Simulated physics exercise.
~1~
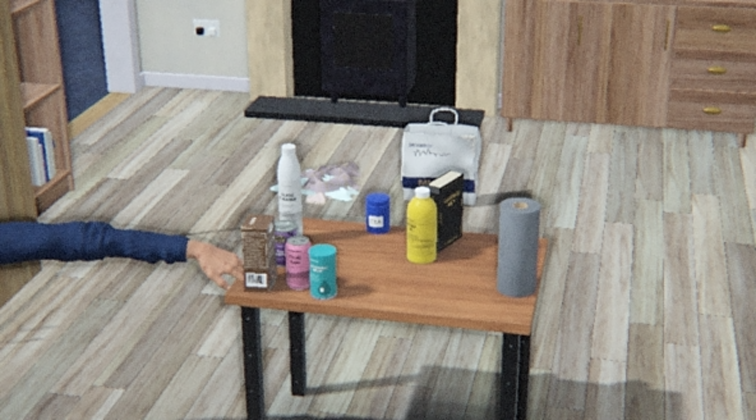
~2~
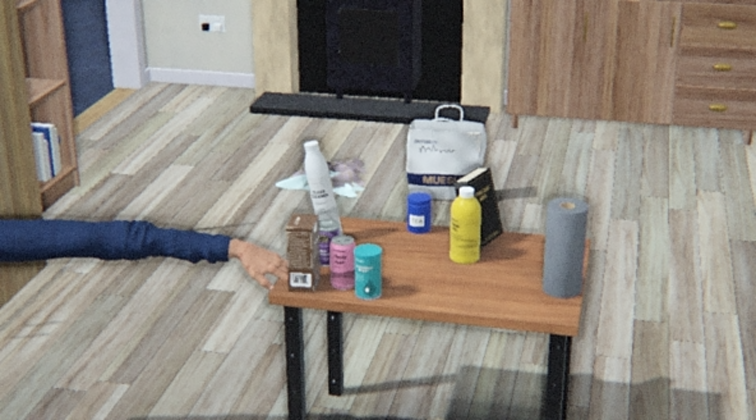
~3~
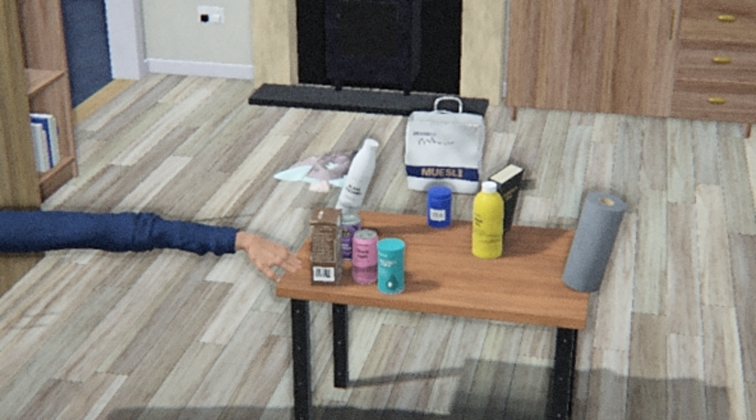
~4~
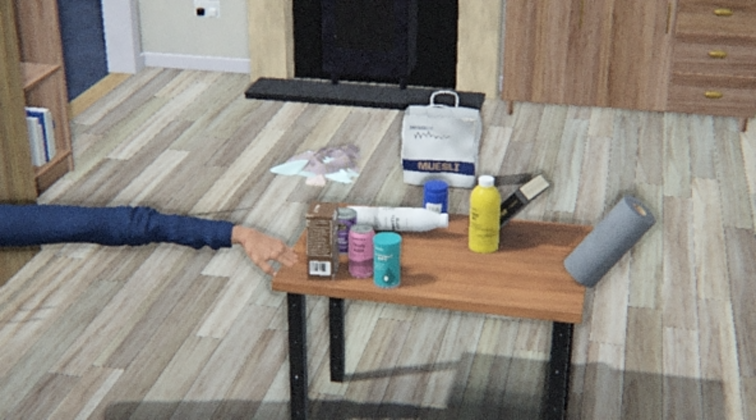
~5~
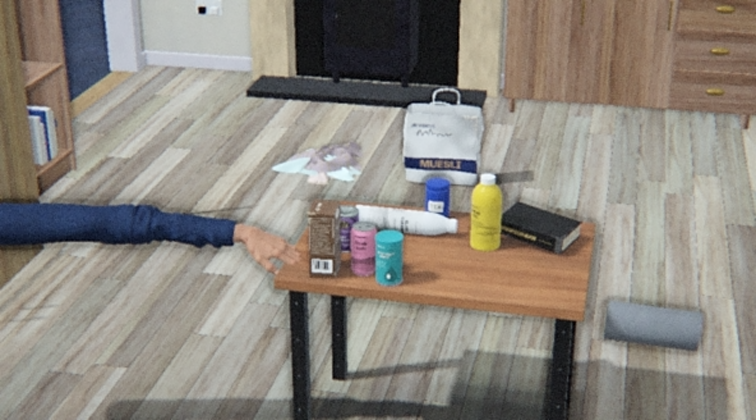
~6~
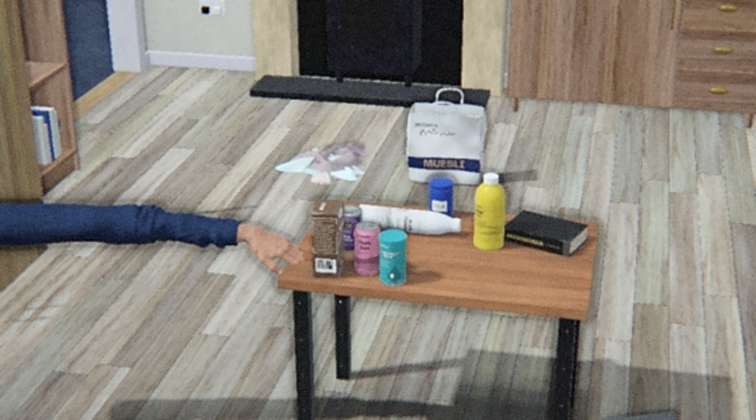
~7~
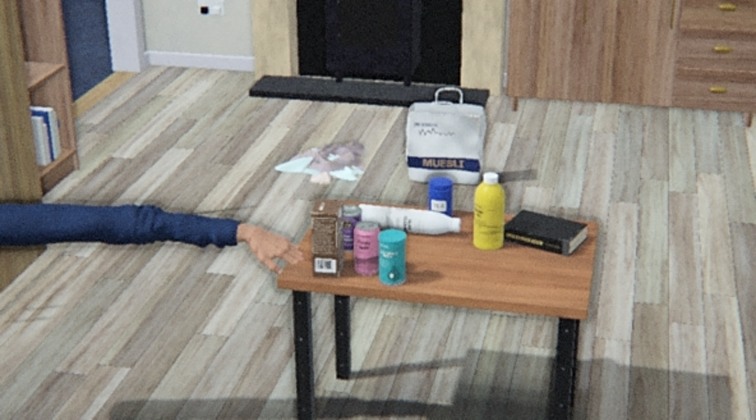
Table jolting right beside an outstretched hand, white bottle and black book toppling onto it, grey roll tipping off the right edge and rolling out of view.
